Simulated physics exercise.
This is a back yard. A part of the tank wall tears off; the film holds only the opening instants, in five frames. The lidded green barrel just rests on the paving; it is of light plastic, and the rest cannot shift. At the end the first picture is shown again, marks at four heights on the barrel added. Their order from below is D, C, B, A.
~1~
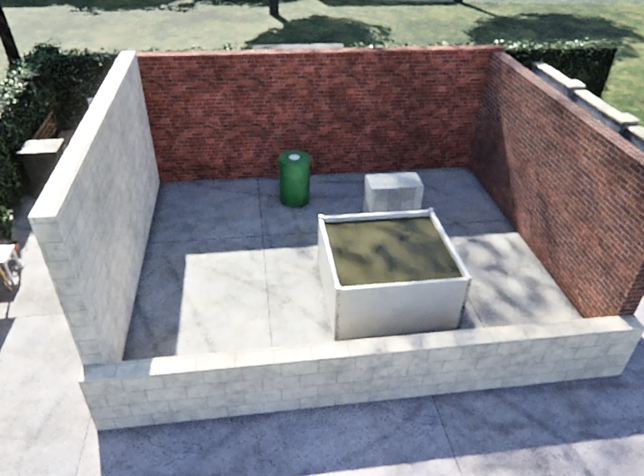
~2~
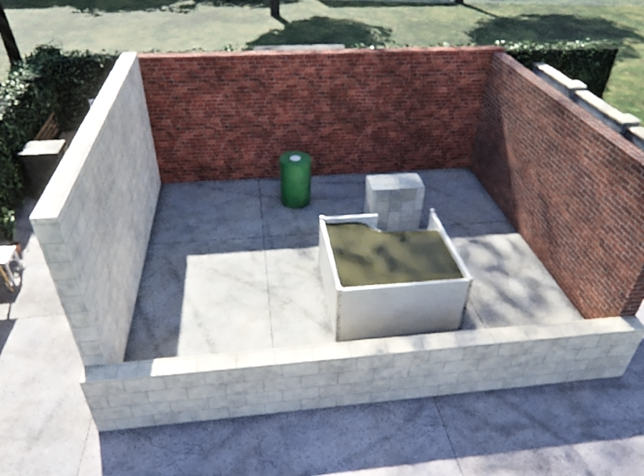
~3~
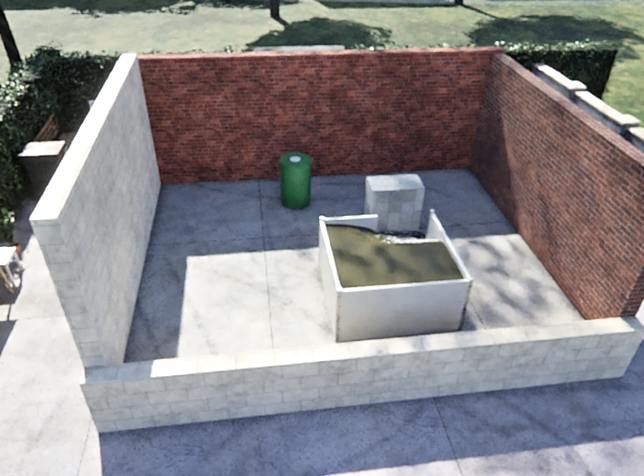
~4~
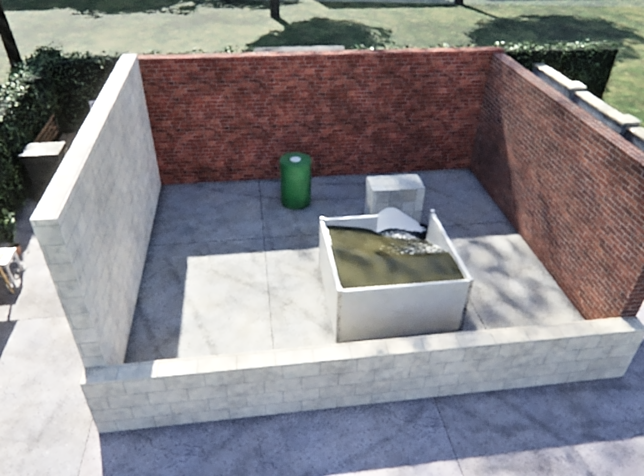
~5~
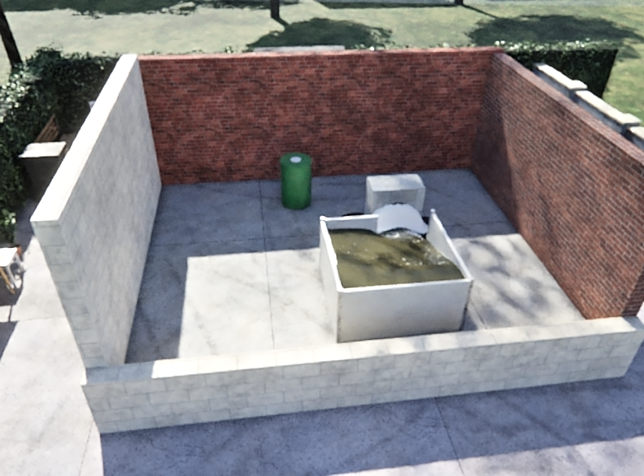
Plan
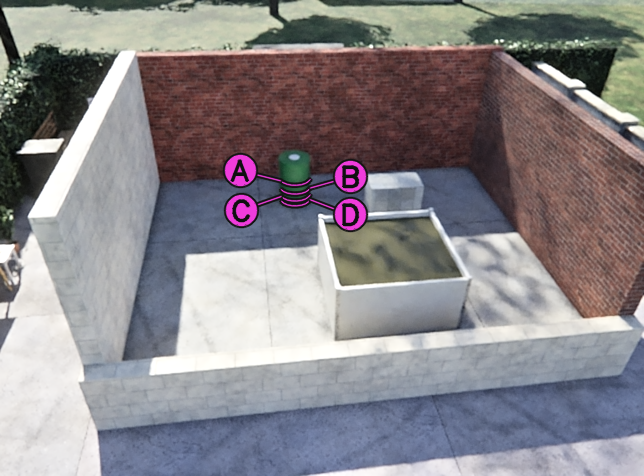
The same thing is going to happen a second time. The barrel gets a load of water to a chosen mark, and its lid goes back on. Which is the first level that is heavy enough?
It is C.
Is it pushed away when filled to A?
No, that is safe.
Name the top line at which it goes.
Line D.
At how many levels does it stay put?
Three of them.
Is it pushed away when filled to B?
No, that is safe.
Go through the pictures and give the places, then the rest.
In the first frame, lid of the green barrel at (294, 157); tank full, its middle at (389, 250).
In the second frame, water covers 1 % of the ground, mostly out of sight from here.
In the third frame, water covers 3 % of the ground, mostly out of sight from here.
In the fourth frame, water covers 4 % of the ground, mostly out of sight from here.
In the fifth frame, lid of the green barrel at (296, 160); water covers 5 % of the ground, mostly out of sight from here.
On the marked copy, A at (296, 185); B at (296, 194); C at (296, 201); D at (296, 205); from the bottom up D, C, B, A.
For line A, it does not move.
For line B, it does not move.
For line C, it does not move.
For line D, it is pushed about twice its own width away.
